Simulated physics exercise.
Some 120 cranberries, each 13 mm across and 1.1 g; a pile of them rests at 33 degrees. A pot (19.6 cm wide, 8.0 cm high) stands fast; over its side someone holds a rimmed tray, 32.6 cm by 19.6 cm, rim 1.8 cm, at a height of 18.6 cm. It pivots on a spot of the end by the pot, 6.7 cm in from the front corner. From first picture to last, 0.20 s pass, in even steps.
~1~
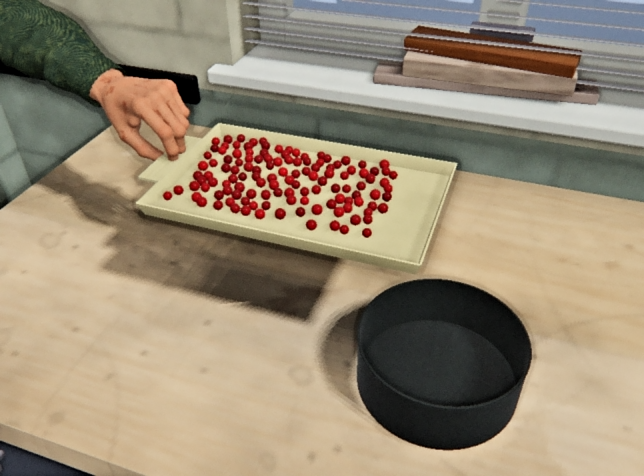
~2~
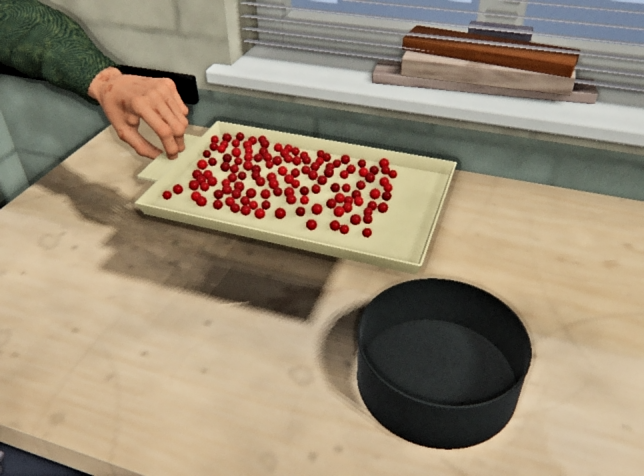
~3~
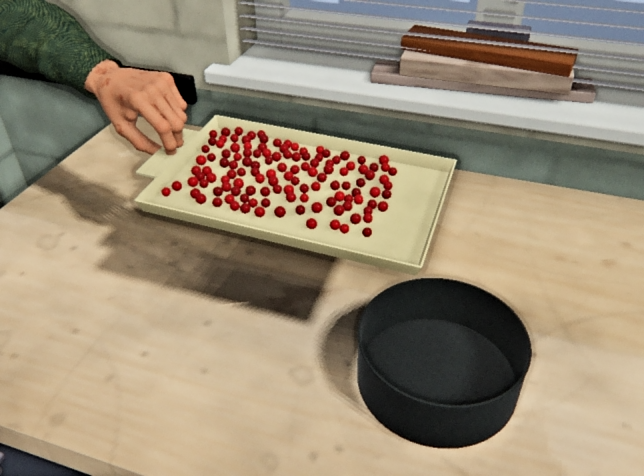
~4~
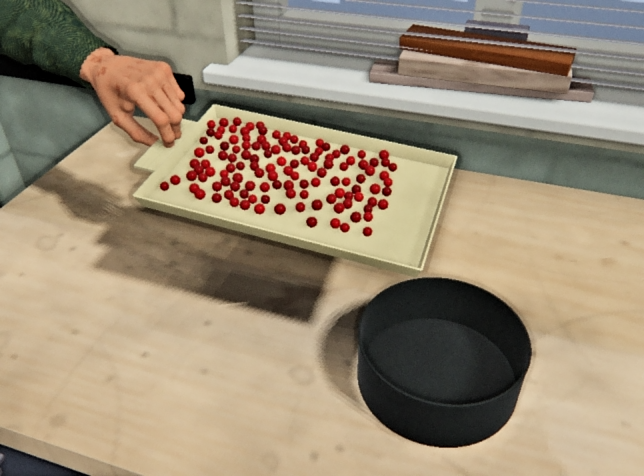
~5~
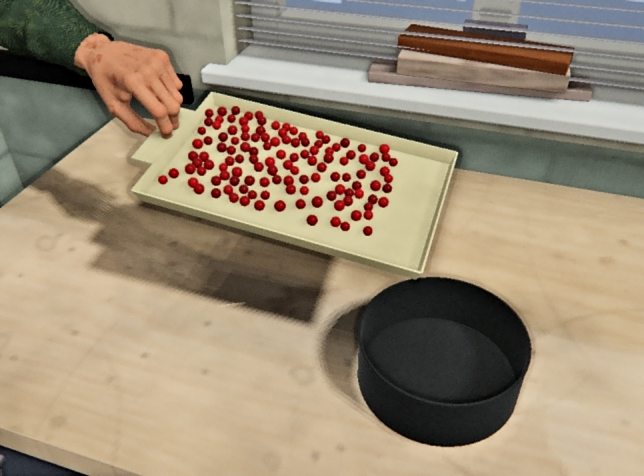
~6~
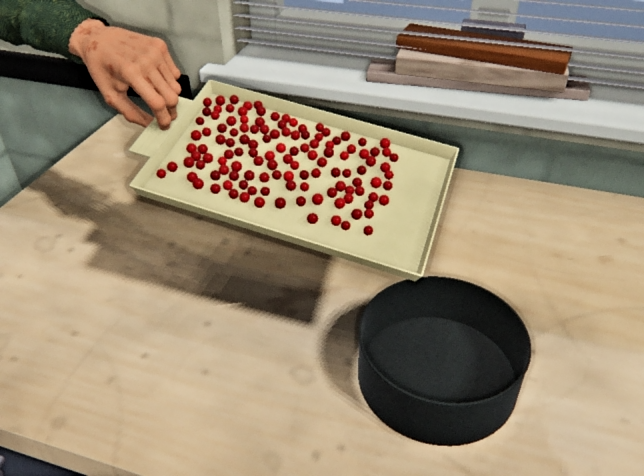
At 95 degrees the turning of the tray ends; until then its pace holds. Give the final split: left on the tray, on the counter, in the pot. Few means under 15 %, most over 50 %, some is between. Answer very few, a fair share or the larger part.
Left on the tray: Very few; on the counter: A fair share; in the pot: The larger part.
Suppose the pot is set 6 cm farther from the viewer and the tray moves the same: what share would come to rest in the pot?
It would be near 35 per cent.
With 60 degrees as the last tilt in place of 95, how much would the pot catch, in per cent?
Then about 20 per cent.
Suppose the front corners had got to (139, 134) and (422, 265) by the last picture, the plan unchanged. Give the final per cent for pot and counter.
Pot 75, counter 25.
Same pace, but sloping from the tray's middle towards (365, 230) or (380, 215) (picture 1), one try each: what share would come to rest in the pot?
Some 100 and 60 per cent.
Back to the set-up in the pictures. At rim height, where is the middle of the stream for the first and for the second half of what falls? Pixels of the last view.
At about (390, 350), then at (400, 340).
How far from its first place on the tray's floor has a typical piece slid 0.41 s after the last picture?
Some 11 cm.
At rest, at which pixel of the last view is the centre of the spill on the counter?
Near (353, 433).
Then, 0.41 s after the last picture, tilt 52 degrees; the tray holds 100 %, the pot 0 %.
Then, 0.69 s after the last picture, tilt 79 degrees; the tray holds 75 %, the pot 10 %.
Then, 1.07 s after the last picture, tilt 95 degrees; the tray holds 5 %, the pot 65 %.
In the end, tray 0 %, counter 25 %, pot 75 %.
